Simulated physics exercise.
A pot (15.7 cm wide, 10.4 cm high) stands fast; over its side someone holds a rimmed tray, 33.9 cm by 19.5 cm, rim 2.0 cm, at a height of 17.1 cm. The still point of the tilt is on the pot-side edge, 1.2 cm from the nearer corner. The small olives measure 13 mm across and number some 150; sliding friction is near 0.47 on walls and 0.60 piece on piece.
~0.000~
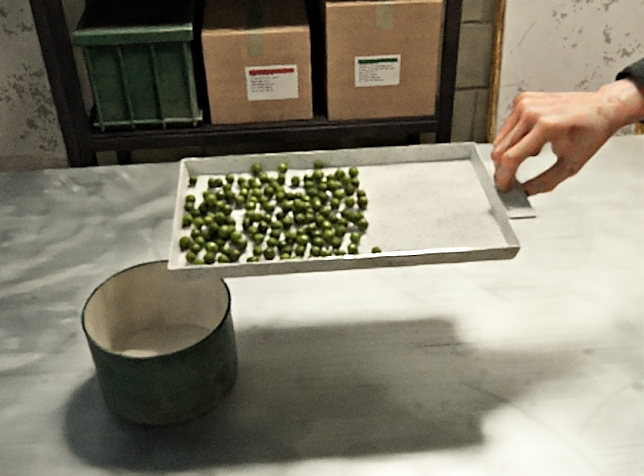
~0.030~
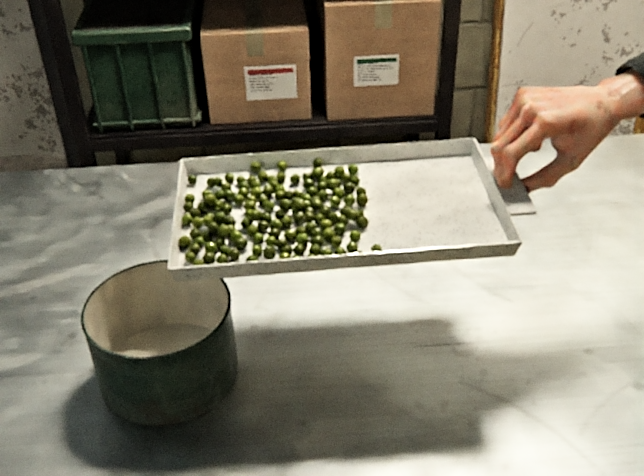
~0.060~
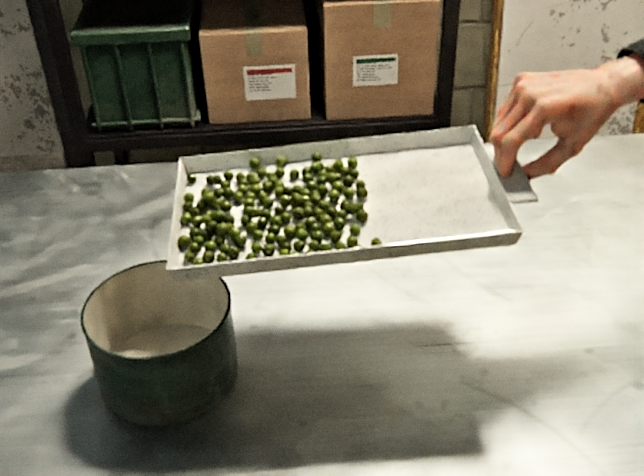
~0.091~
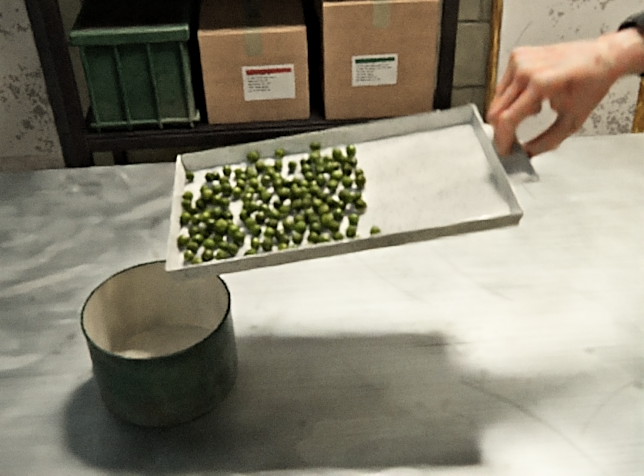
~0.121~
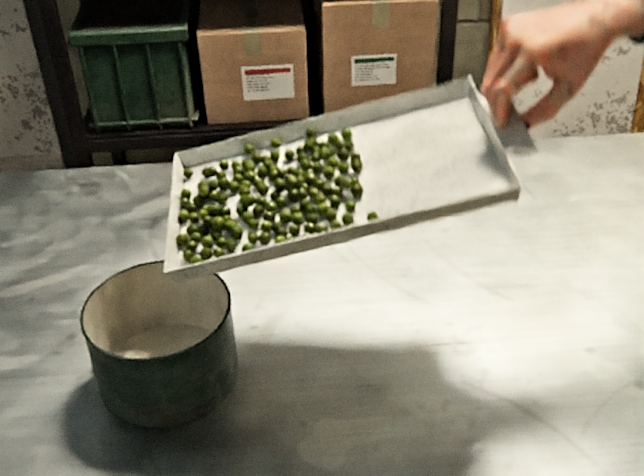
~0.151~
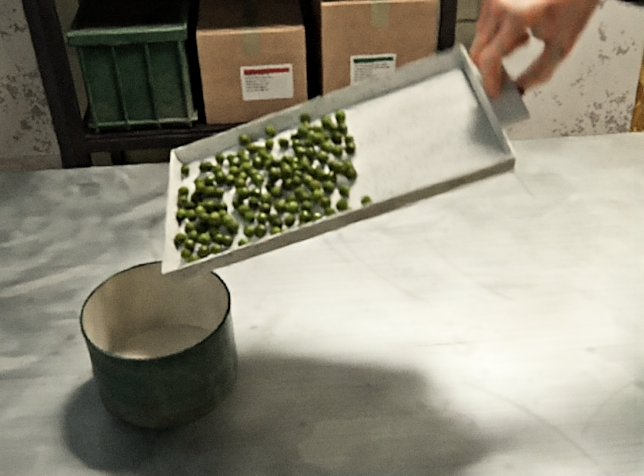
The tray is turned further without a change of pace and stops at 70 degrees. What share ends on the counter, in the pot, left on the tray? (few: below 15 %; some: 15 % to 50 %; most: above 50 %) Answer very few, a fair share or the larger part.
Counter: A fair share, pot: A fair share, tray: A fair share.
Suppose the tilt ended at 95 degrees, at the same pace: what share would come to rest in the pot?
Then about 55 per cent.
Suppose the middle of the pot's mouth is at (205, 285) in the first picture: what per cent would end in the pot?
Some 0 per cent.
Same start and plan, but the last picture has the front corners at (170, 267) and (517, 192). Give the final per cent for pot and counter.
Pot 5, counter 5.
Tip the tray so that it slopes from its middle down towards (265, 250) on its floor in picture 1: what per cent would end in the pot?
About 25 per cent.
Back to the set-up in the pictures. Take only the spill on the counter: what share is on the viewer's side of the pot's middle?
About 50 per cent.
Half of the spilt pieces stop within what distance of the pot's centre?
Roughly 22 cm.
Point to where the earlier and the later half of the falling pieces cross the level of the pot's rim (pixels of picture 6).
First near (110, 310), later near (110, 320).
After 0.29 s, tilt 48 degrees; the tray holds 100 %, the pot 0 %.
After 0.38 s, tilt 65 degrees; the tray holds 100 %, the pot 0 %.
After 0.60 s, tilt 70 degrees; the tray holds 45 %, the pot 25 %.
In the end, at 1.6 s, counter 25 %, pot 35 %, tray 40 %.
